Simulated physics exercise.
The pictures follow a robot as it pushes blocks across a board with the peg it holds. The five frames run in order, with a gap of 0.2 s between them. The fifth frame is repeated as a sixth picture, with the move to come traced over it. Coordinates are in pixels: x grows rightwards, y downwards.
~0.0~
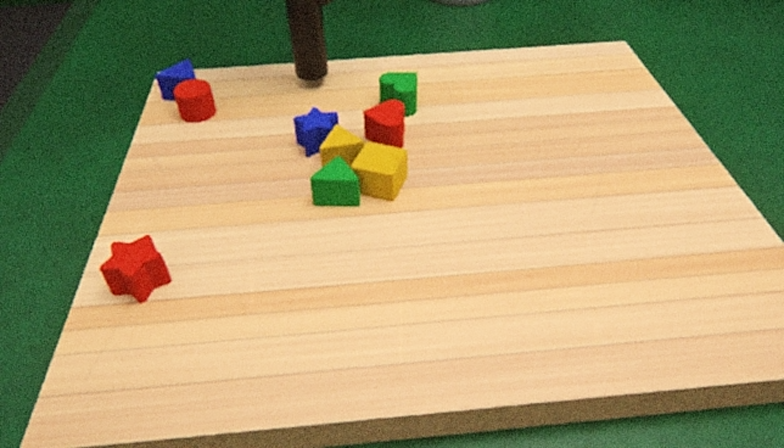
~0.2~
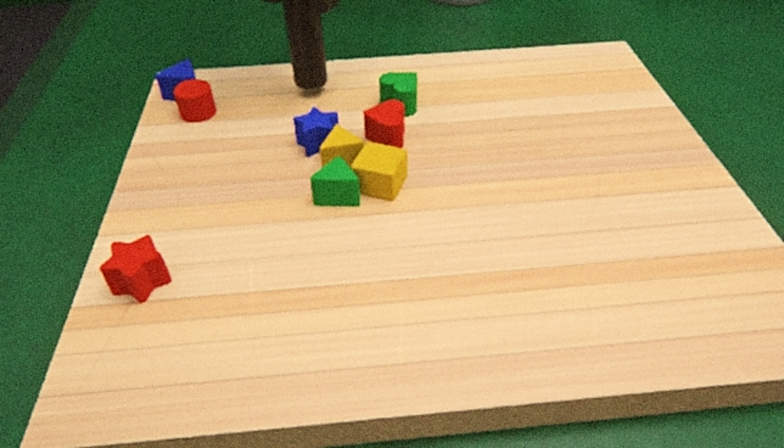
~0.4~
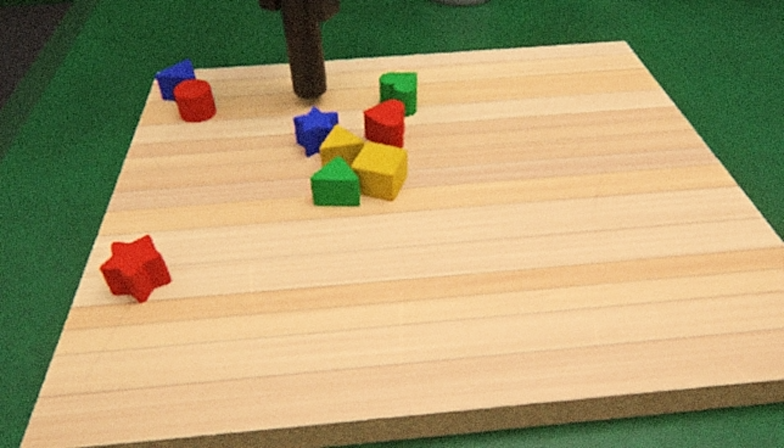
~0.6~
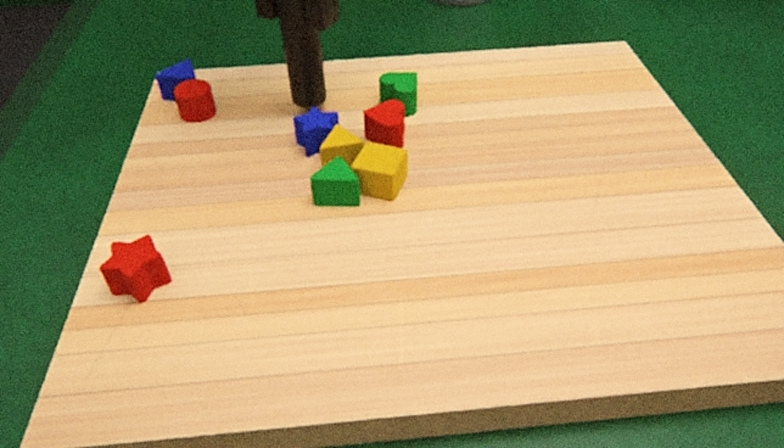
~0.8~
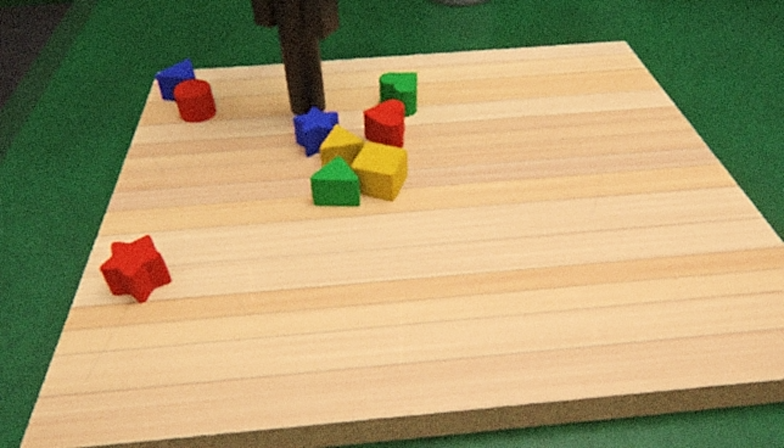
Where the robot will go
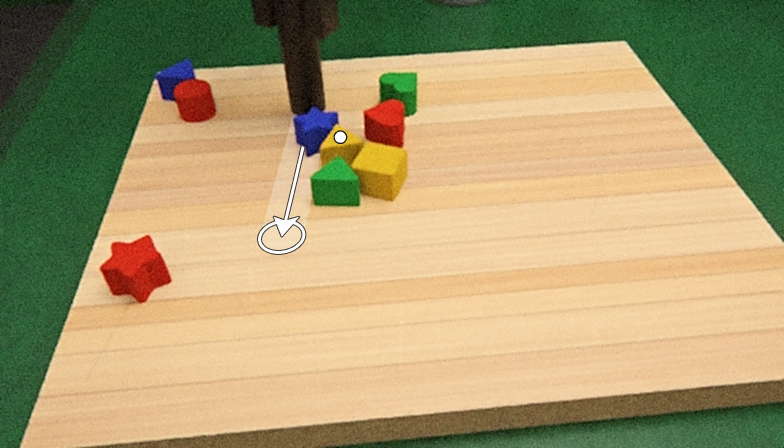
A pale striped wooden board lies on a green surface, seen from above at an angle by a still camera. Near its upper middle sit a blue star, a red block, green blocks, a yellow triangle and a yellow square, with a blue triangle and red cylinder upper left and a red star lower left. A dark peg moves slowly down toward the blue star while every block stays still.
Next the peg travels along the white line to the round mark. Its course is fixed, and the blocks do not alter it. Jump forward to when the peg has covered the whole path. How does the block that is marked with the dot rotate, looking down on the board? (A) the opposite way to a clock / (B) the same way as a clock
A
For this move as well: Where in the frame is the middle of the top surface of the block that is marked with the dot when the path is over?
The top centre is at (365, 147).
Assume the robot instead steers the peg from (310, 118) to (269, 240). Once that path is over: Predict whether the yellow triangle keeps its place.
Once the peg is done, the yellow triangle is in a new spot.
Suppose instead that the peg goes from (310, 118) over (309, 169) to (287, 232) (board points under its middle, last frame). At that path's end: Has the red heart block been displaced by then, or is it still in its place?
At the end of the path, it will still be in place.
Drawn move, straight from (310, 118) to (282, 236); the dot is on the yellow triangle.
What follows on the original path. One third of the way, peg (300, 142); blue star-shaped block (324, 139); green triangle (339, 173), turned 20° clockwise; yellow triangle (357, 146), turned 20° anticlockwise; yellow square block (388, 161), turned 20° clockwise.
Two thirds of the way, peg (291, 181); blue star-shaped block (328, 158), turned 55° anticlockwise; green triangle (349, 180), turned 35° clockwise; yellow triangle (365, 147), turned 35° anticlockwise; yellow square block (393, 161), turned 25° clockwise.
At the end, peg (280, 226); blue star-shaped block (328, 158), turned 55° anticlockwise; green triangle (349, 180), turned 35° clockwise; yellow triangle (365, 147), turned 35° anticlockwise; yellow square block (393, 161), turned 25° clockwise.
